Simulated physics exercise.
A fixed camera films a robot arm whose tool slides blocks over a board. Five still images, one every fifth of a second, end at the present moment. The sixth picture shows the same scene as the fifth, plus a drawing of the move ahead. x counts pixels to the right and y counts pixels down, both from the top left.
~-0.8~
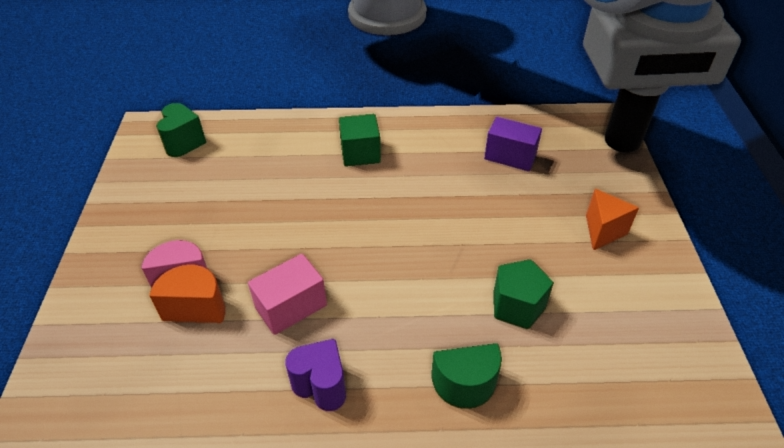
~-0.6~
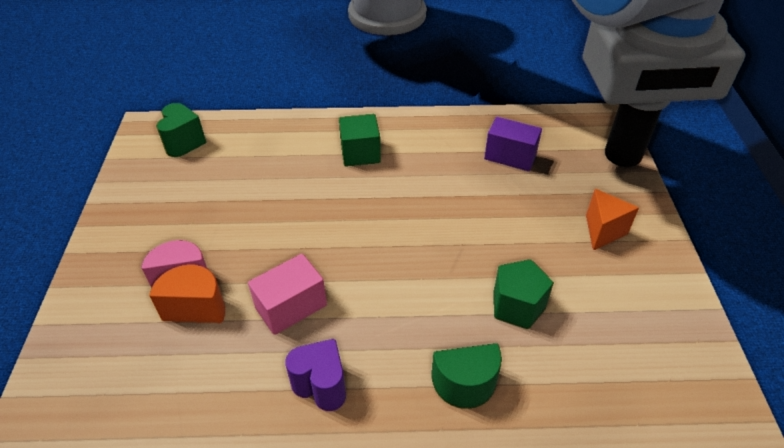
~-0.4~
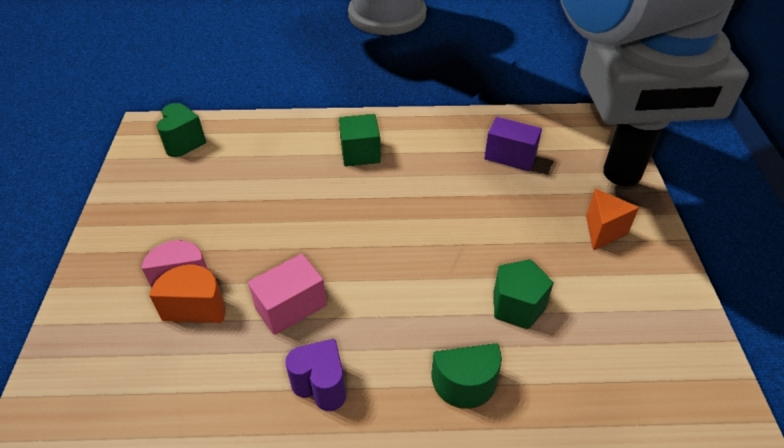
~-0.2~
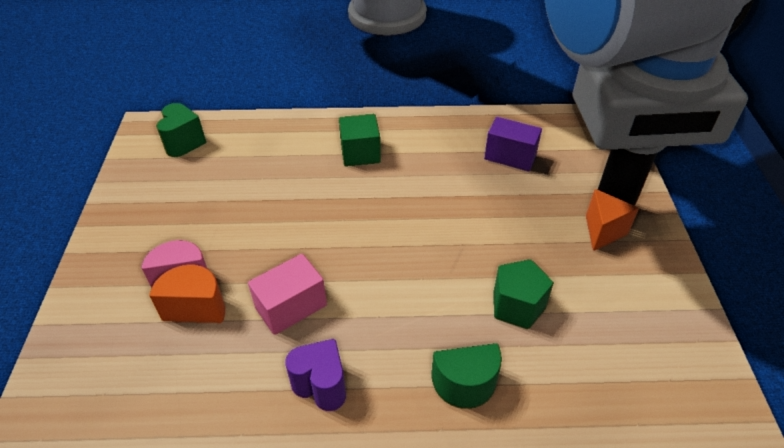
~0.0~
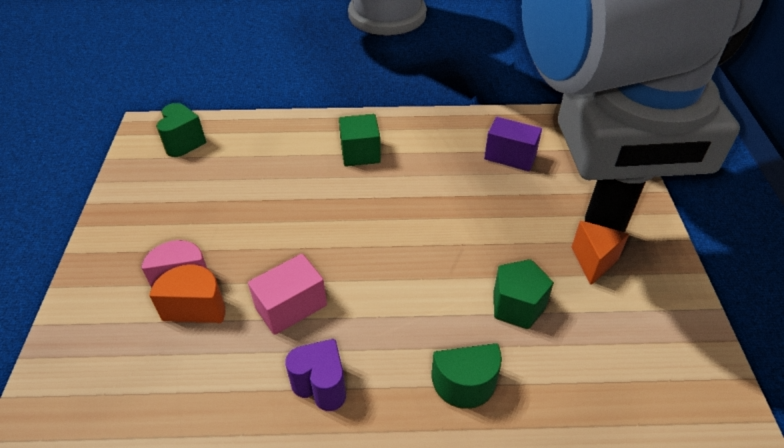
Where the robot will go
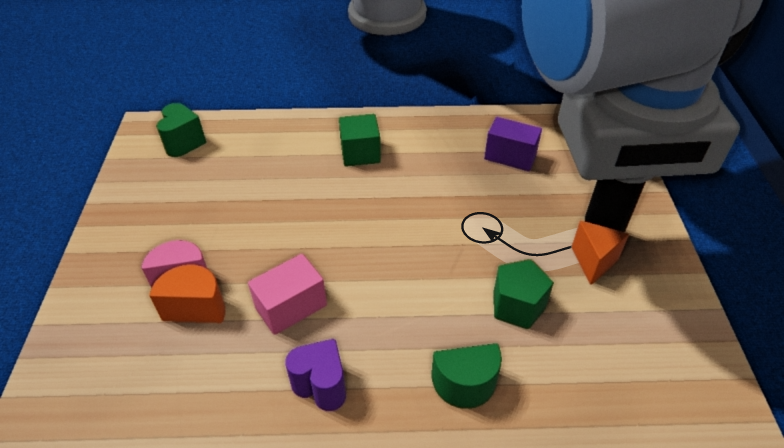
A grey and blue robot arm with a black tool reaches in from the upper right over a striped wooden board on a blue surface, seen from a fixed, raised view. Green, purple, pink and orange blocks are spread across the board, with an orange triangular one at right. The tool moves toward the viewer, meets that block and pushes it slightly nearer and left, while the others stay still.
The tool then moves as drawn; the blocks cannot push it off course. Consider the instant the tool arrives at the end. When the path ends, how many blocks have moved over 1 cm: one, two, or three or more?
The answer is one block, counting only moves over 1 cm.
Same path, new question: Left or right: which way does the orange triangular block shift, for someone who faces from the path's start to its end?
It moves off to the left.
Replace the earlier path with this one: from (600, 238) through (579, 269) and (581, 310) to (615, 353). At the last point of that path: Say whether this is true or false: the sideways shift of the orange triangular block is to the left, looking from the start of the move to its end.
The statement is false.
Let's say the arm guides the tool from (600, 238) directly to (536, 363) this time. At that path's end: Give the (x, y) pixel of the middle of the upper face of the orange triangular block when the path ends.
In the picture, that point is around (557, 379).
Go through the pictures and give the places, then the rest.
In the first picture, tip of the tool at (622, 142), middles of tops, green pentagon at (524, 280), orange triangular block at (613, 206).
In the second picture, tool at (623, 157), nothing pushed.
In the third picture, tool at (622, 175), nothing pushed.
In the fourth picture, tool at (616, 198), nothing pushed.
In the fifth picture, tool at (605, 225), green pentagon at (524, 280), orange triangular block at (603, 237).
The line goes from (600, 238) via (561, 250) and (518, 251), ending at (482, 227).
What follows on the original path. One third of the way, tool at (564, 237); orange triangular block at (592, 249), turned 40° anticlockwise.
Two thirds of the way, tool at (520, 237); orange triangular block at (592, 249), turned 40° anticlockwise.
At the end, tool at (484, 214); green pentagon unmoved; orange triangular block at (592, 249), turned 40° anticlockwise.
